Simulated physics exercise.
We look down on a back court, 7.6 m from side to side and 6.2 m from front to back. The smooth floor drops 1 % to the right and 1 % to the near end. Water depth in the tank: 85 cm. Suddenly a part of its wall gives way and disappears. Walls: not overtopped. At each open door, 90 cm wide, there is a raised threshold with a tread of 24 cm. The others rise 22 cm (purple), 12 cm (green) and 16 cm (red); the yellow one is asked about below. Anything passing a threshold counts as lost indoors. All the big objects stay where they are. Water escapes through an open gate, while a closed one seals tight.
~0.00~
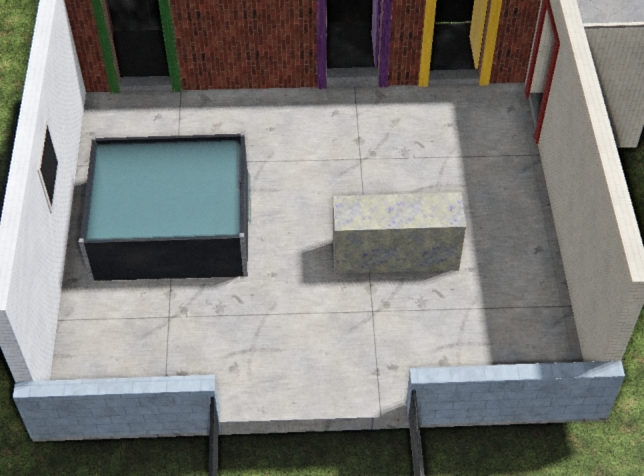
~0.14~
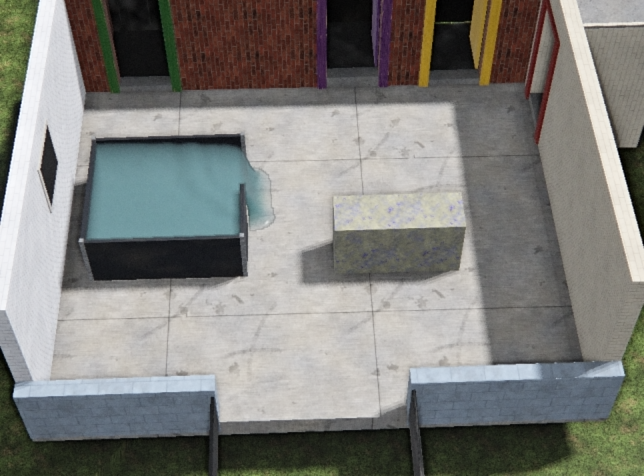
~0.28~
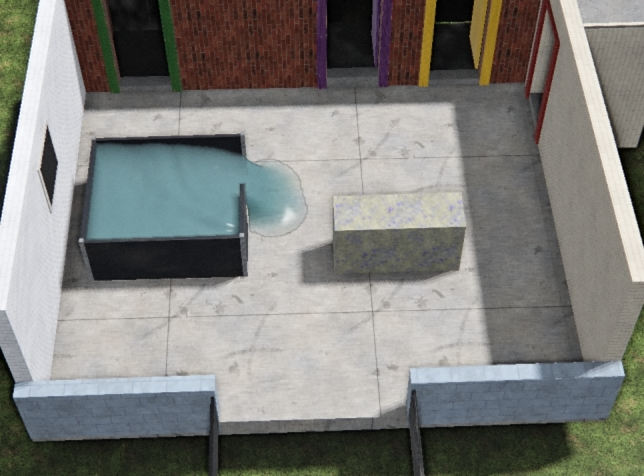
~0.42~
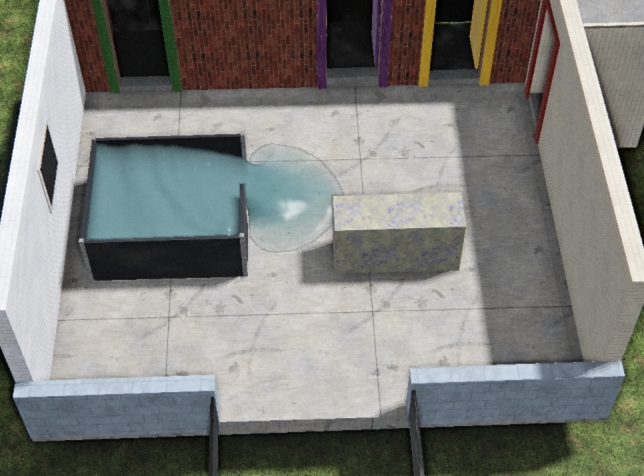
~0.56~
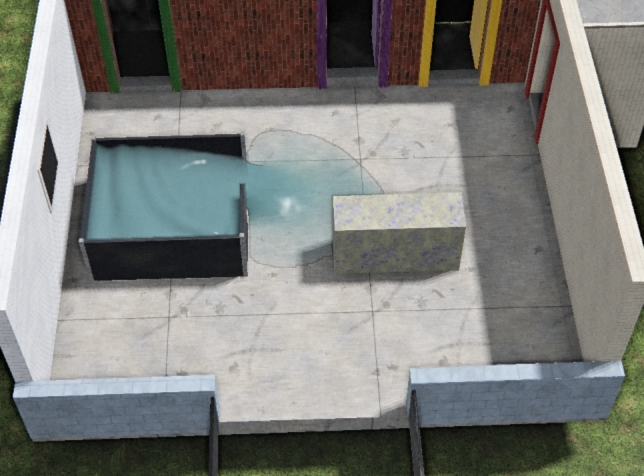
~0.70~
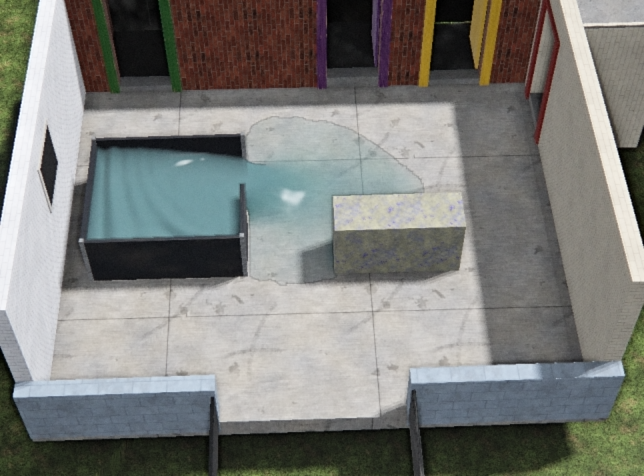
The clip opens on a walled court with a dark tank of still water left of a speckled block. Part of the tank's right wall disappears, and water pours out through the gap. It spreads over the pale floor in a widening sheet, reaches the block and extends behind it, while the tank's level lowers.
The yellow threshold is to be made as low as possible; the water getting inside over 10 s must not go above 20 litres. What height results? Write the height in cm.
It would have to be roughly 19 cm high.
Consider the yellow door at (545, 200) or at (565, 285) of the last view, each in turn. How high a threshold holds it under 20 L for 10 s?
In turn: About 35 cm, about 11.5 cm.
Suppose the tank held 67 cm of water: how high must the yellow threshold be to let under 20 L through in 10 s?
I'd say close to 13.5 cm.
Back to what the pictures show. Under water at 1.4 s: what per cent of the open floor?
I'd say near 35 percent.
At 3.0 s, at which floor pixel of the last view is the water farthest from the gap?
Somewhere near the pixel (589, 395).
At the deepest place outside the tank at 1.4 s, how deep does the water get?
Max depth: Near 47 cm.
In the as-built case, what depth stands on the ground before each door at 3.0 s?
At the purple door the depth is 12 cm, at yellow 13 cm, at green 0 cm and at red 39 cm.
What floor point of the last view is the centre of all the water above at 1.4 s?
Roughly (235, 212).
After 1.4 s water covers 35 % of the floor, deepest (47 cm) near (255, 196); it has not reached the yellow door.
After 3.0 s water covers 50 % of the floor, deepest (40 cm) near (530, 115); 13 cm at the yellow door, 6 litres in over its 12 cm threshold.
After 10.0 s water covers 95 % of the floor, deepest (18 cm) near (576, 395); 9 cm at the yellow door, 77 litres in over its 12 cm threshold.
At the yellow door as built, the water arrived by 1.6 s and peaked near 24 cm at 4.0 s.
With a threshold of 17 cm, 29 litres would have come in within the 10 s; with 23 cm, 8 litres. So under 20 litres takes about 19 cm.
